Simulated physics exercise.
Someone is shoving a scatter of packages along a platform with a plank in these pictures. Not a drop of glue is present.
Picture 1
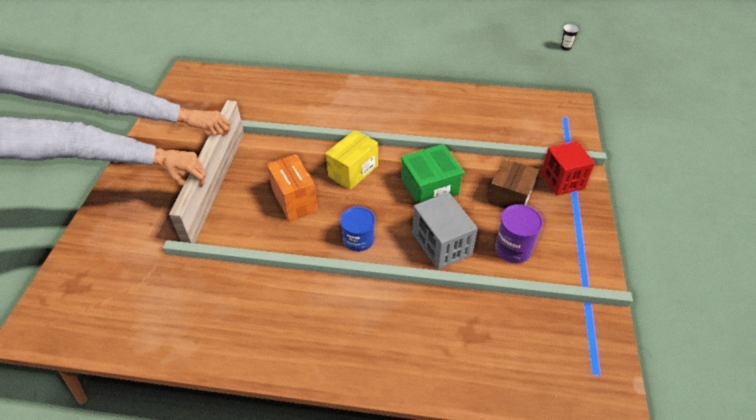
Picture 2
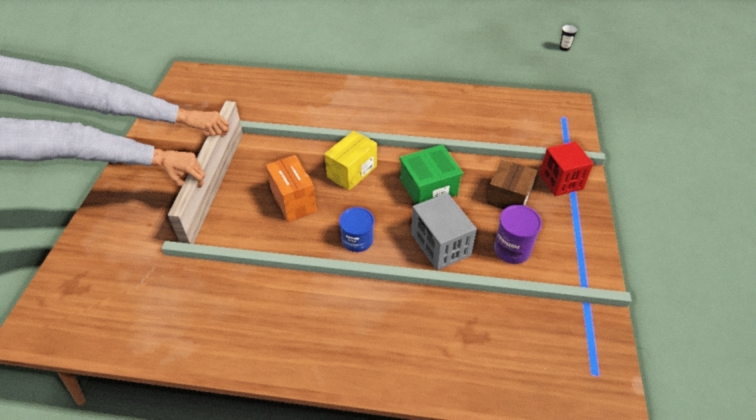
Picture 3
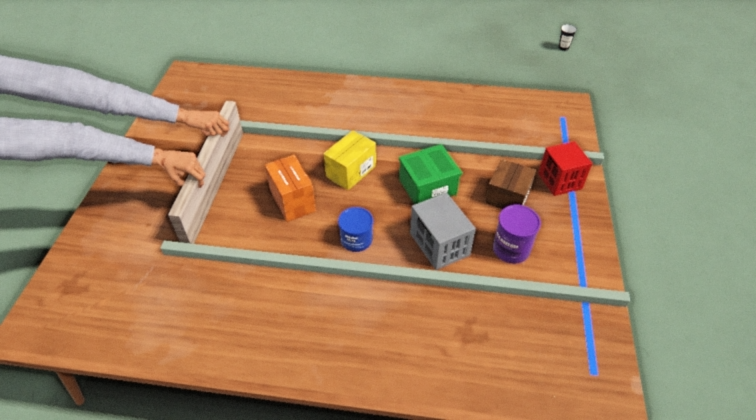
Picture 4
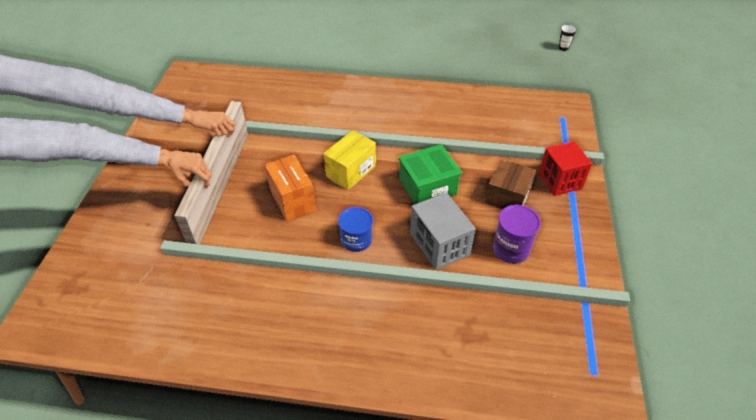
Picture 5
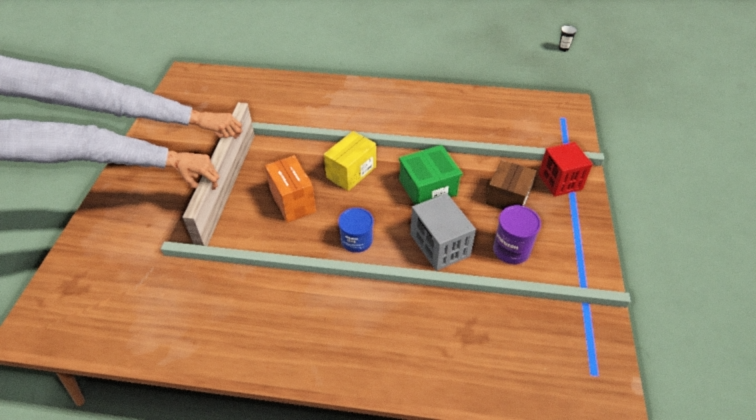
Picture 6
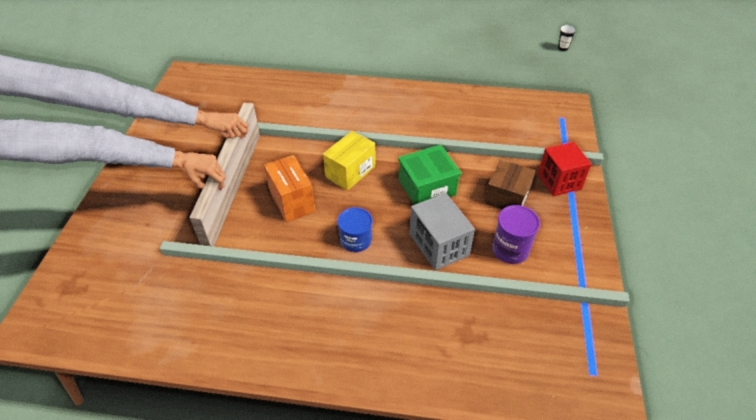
A pale wooden plank, gripped by two hands in grey sleeves, rests still at first at the left of a wooden table. The hands then slide it a short way right, towards the orange box, between two pale rails. The scattered boxes, pails and red crate by the blue tape stay essentially in place.
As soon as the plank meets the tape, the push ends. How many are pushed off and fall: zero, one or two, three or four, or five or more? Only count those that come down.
It is going to spill five or more of them.
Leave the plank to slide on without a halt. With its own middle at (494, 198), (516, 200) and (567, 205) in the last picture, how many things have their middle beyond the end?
Per position: 0 / 1 / 5.
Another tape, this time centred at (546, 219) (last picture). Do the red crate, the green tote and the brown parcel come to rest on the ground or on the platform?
In the end the red crate keeps its place, the green tote keeps its place and the brown parcel drops.
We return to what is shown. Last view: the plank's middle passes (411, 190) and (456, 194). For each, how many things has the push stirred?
The first count is 6, and then it's 8.
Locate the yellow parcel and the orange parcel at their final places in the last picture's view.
Result: One about (590, 179), other about (599, 226).
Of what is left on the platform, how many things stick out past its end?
It's 0.
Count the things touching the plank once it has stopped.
Counting them up gives 3.
A little later, none off yet; red crate at rest near (564, 169); purple pail at rest near (515, 235); brown parcel at rest near (510, 187).
Next, none off yet; red crate at rest near (564, 169); purple pail moving near (517, 236); brown parcel shifted a little near (523, 190).
Later still, none off yet; red crate shifted about its own width near (584, 166); purple pail shifted well along near (609, 250); brown parcel shifted well along near (610, 201).
When it is over, the number that fall off is five or more; down, green tote, grey crate, brown parcel, purple pail and red crate.
